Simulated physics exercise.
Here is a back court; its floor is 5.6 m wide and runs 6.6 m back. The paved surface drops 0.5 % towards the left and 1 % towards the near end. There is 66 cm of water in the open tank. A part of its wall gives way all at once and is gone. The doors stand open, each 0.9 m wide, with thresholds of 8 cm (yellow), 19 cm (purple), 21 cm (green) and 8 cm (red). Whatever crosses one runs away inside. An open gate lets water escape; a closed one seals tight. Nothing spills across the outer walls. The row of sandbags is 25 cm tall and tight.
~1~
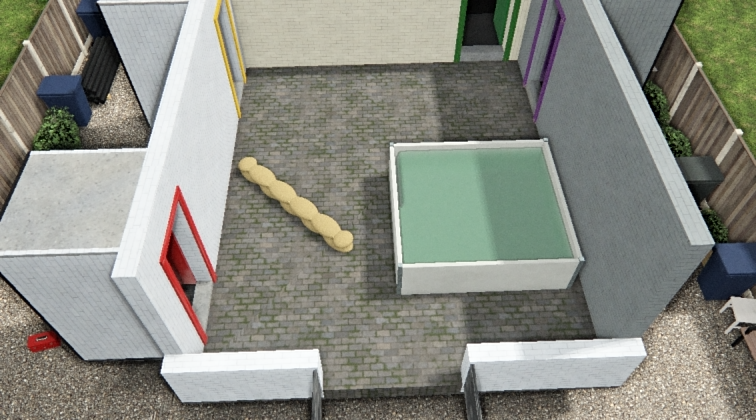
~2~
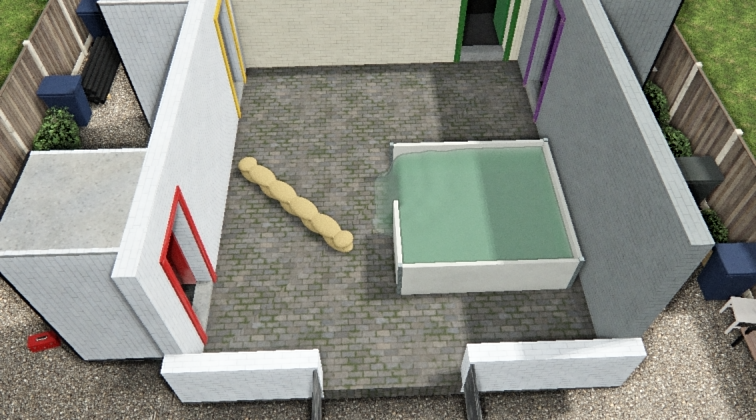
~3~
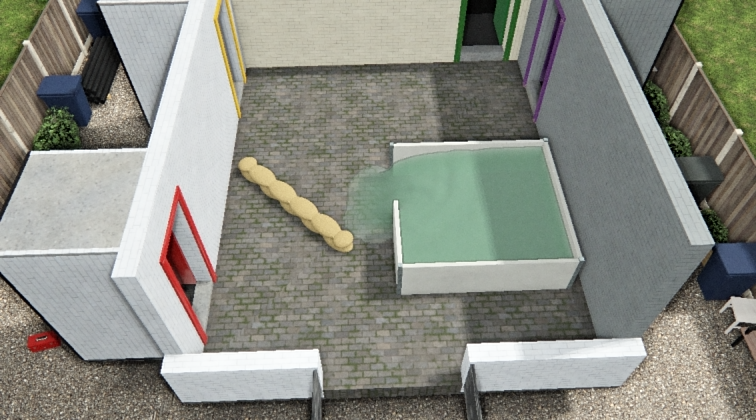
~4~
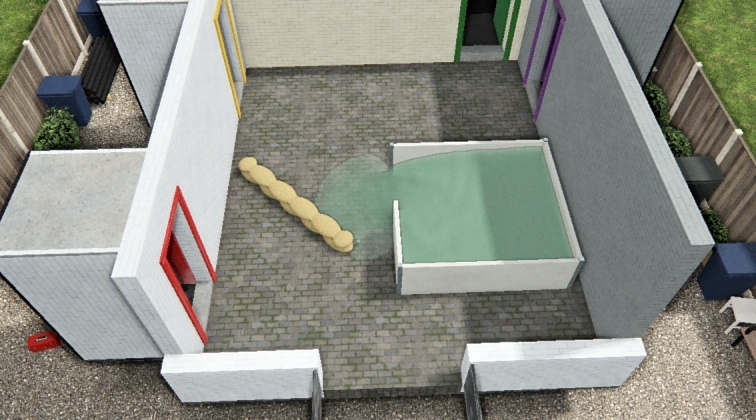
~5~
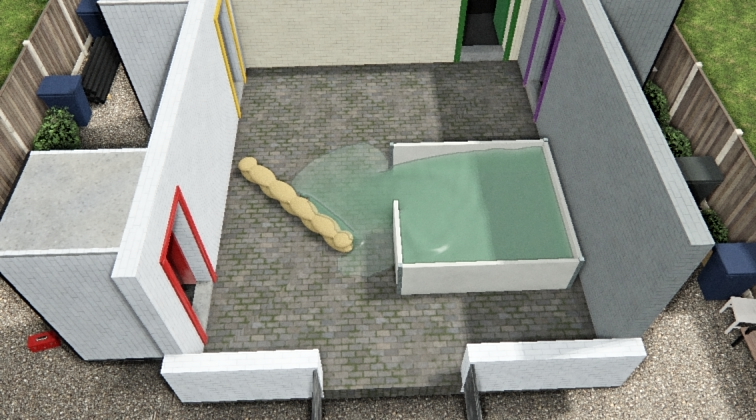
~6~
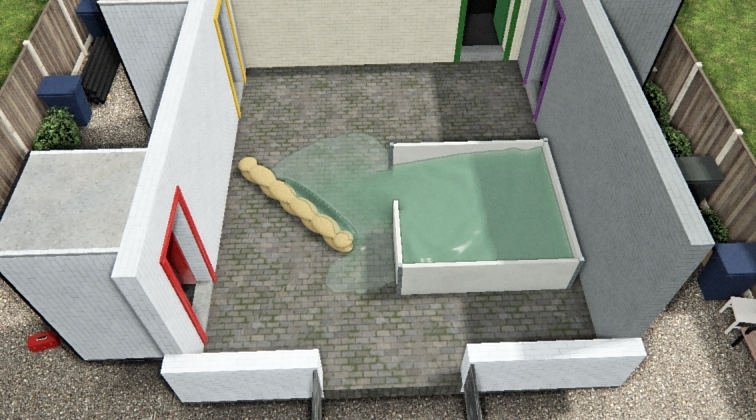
In this clip, part of the left wall of a white tank in a paved courtyard disappears, and green water pours out, fanning leftward across the paving, reaching a twisted tan barrier and spreading along it.
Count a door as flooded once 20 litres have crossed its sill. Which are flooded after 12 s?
Within that time: At the yellow door it goes over the limit; at the purple door it stays under the limit; at the green door it keeps below the limit; at the red door it keeps below the limit.
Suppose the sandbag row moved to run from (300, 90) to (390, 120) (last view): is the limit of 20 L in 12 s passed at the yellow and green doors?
Against that limit: Yellow above, green under.
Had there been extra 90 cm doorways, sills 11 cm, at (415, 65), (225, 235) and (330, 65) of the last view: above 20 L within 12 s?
In turn: Not over, not over, above.
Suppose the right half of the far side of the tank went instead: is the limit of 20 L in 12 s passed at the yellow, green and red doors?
Against that limit: Yellow above, green over, red below.
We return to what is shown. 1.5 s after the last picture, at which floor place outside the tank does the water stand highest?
Near (247, 71).
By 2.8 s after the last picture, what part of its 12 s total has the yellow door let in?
Some 25 per cent by then.
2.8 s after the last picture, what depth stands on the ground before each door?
Depths in cm: Yellow 24, purple 0, green 2, red 5.
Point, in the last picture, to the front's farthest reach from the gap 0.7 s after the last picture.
Around (241, 107).
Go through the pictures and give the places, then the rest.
The open tank at (478, 201) is whole and still, 66 cm deep, in the first frame.
The front is at (385, 232), 0.6 m from the gap at (395, 194); 0.2 m2 of floor is under water; 66 cm left at the back of the open tank, in the second frame.
The front is at (351, 227), 0.9 m from the gap at (395, 194); 0.9 m2 of floor is under water; 66 cm left at the back of the open tank, in the third frame.
Water pours out at (395, 195) and has run 1.3 m, to (319, 213); typically 9 cm deep outside, 66 cm at the open tank's back, in the fourth frame.
The front is at (292, 189), 1.8 m from the gap at (395, 195); 2.7 m2 of floor is under water; 66 cm left at the back of the open tank, in the fifth frame.
Water pours out at (395, 195) and has run 2.2 m, to (272, 174); typically 6 cm deep outside, 64 cm at the open tank's back, in the sixth frame.
Then, 0.7 s after the last picture water covers 25 % of the floor and is deepest (42 cm) near (322, 216); yellow door not reached, purple door not reached, green door not reached, red door not reached.
Then, 1.5 s after the last picture water covers 40 % of the floor and is deepest (57 cm) near (247, 71); yellow door 21 cm at the sill, 21 L in, purple door not reached, green door not reached, red door not reached.
Then, 2.8 s after the last picture water covers 55 % of the floor and is deepest (38 cm) near (245, 83); yellow door 24 cm at the sill, 115 L in, purple door not reached, green door 2 cm at the sill, 0 L in, red door 5 cm at the sill, 0 L in.
Then, 6.3 s after the last picture water covers 85 % of the floor and is deepest (20 cm) near (244, 89); yellow door 19 cm at the sill, 384 L in, purple door 12 cm at the sill, 0 L in, green door 7 cm at the sill, 0 L in, red door 4 cm at the sill, 0 L in.
Then, 11.3 s after the last picture water covers 95 % of the floor and is deepest (14 cm) near (234, 155); yellow door 14 cm at the sill, 492 L in, purple door 10 cm at the sill, 0 L in, green door 9 cm at the sill, 0 L in, red door 6 cm at the sill, 0 L in.
